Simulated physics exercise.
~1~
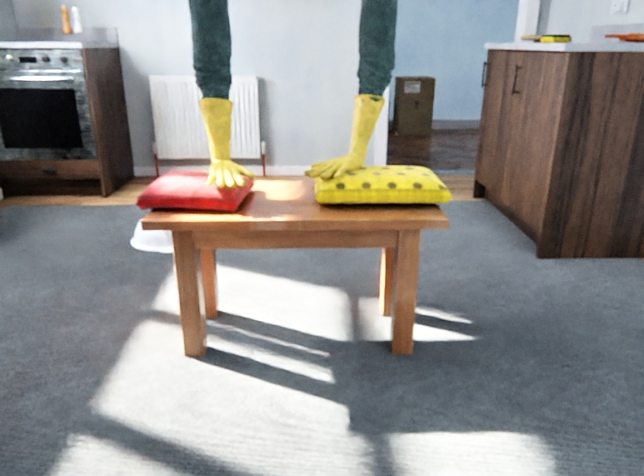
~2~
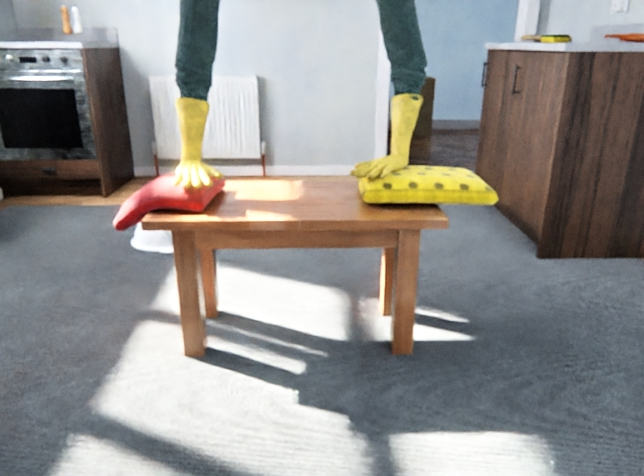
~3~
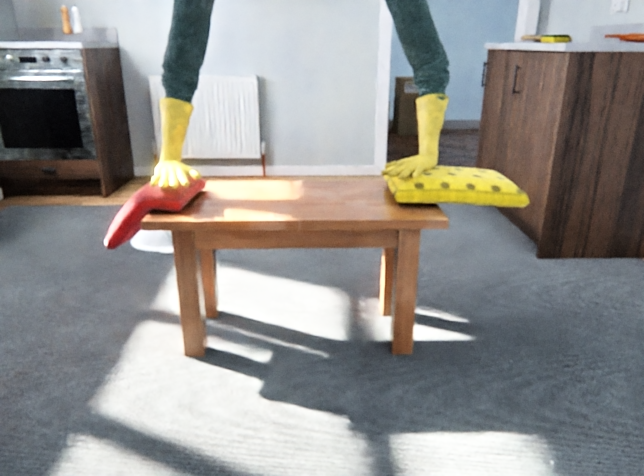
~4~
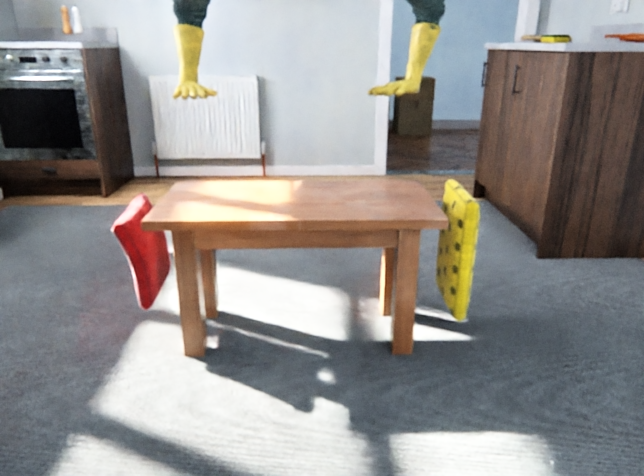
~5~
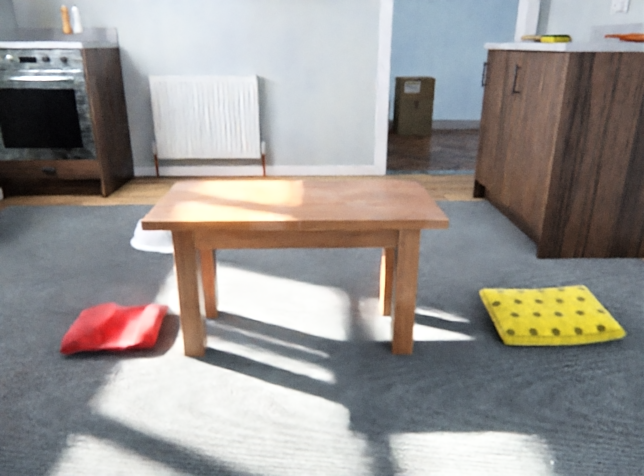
A red soft bag and a yellow pillow with dark spots sit side by side on a low wooden table, seen from a still view facing a sunlit room with grey carpet, an oven at left and dark wood cabinets at right. Two hands in yellow gloves, reaching down from above, press on them and push them apart. The red bag slides left and droops over the end, while the pillow slides right until it juts past the edge. The hands lift away, and both tip and drop. They end lying on the carpet, on opposite sides of the bare table.
